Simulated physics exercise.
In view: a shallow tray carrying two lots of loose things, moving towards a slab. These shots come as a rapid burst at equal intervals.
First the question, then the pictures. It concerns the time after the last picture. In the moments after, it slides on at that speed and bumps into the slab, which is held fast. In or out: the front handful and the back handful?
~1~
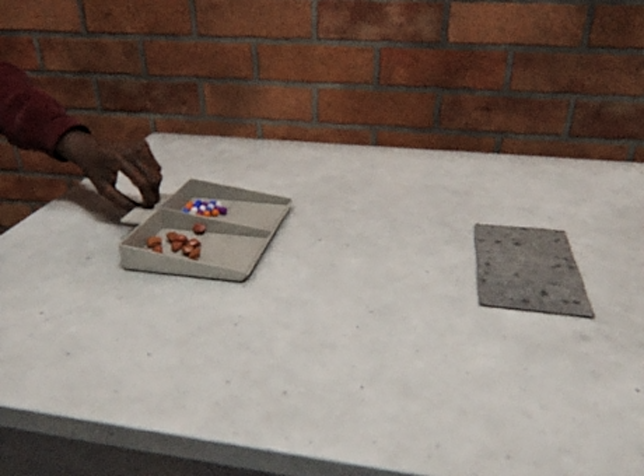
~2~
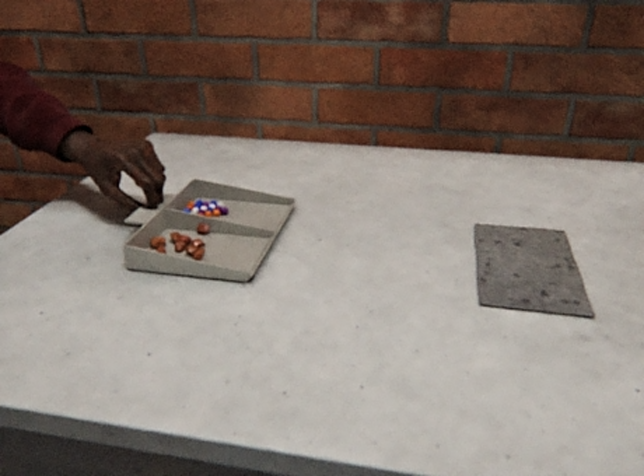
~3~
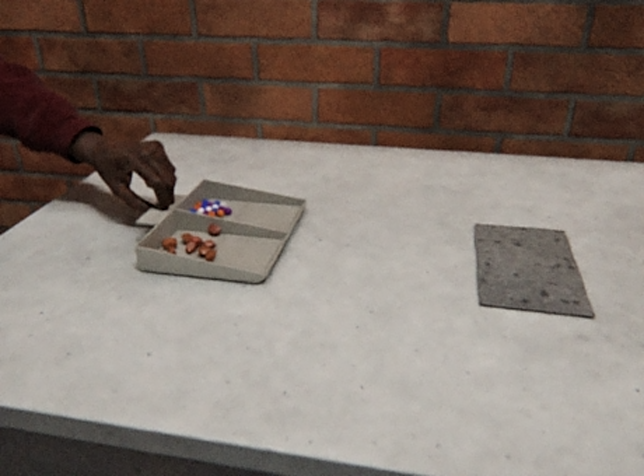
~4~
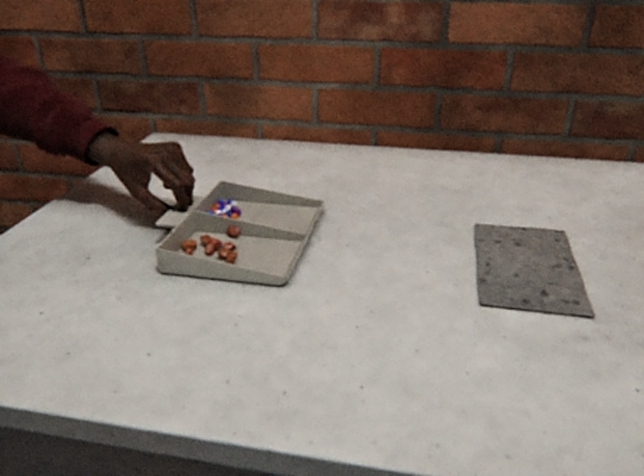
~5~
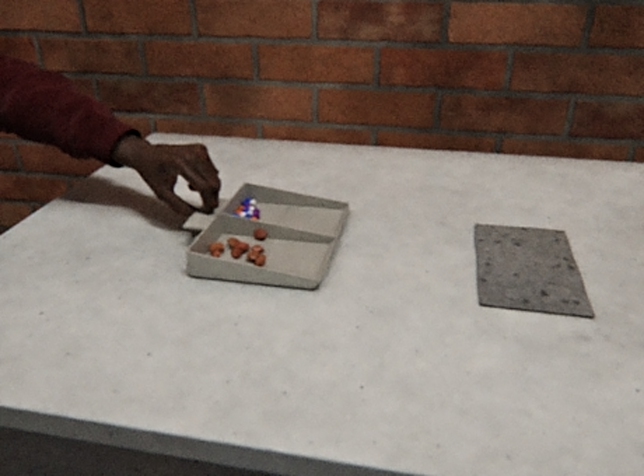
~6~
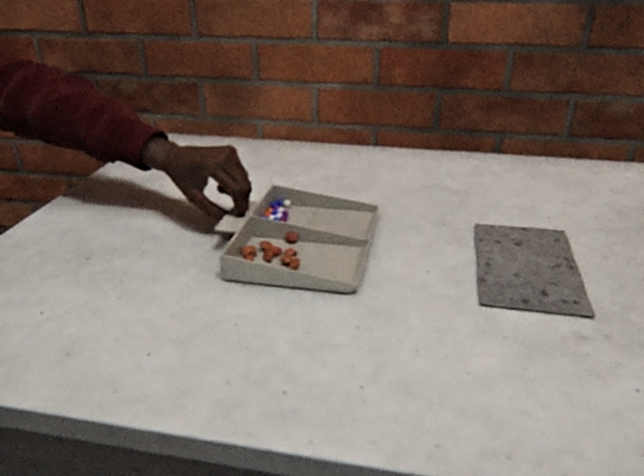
Final state - the front handful stays contained, the Back handful overflows partly.
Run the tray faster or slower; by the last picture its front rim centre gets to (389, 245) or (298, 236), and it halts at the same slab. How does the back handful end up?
Run 1: It spills partly over. Run 2: It holds inside the tray.
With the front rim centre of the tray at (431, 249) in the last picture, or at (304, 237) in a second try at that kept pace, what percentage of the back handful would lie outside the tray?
Roughly 80 percent in the first try and roughly 0 percent in the second.
Then, 0.09 s after the last picture, tray still sliding, front rim near (423, 248); front handful all inside; back handful all inside.
Then, 0.28 s after the last picture, tray stopped at the slab; front handful all inside, moved towards the front rim; back handful all inside, moved towards the front rim.
Then, 0.49 s after the last picture, tray stopped at the slab; front handful all inside, moved towards the front rim; back handful about half out of the tray.
By the end, tray stopped at the slab; front handful all inside, moved towards the front rim; back handful about half out of the tray.
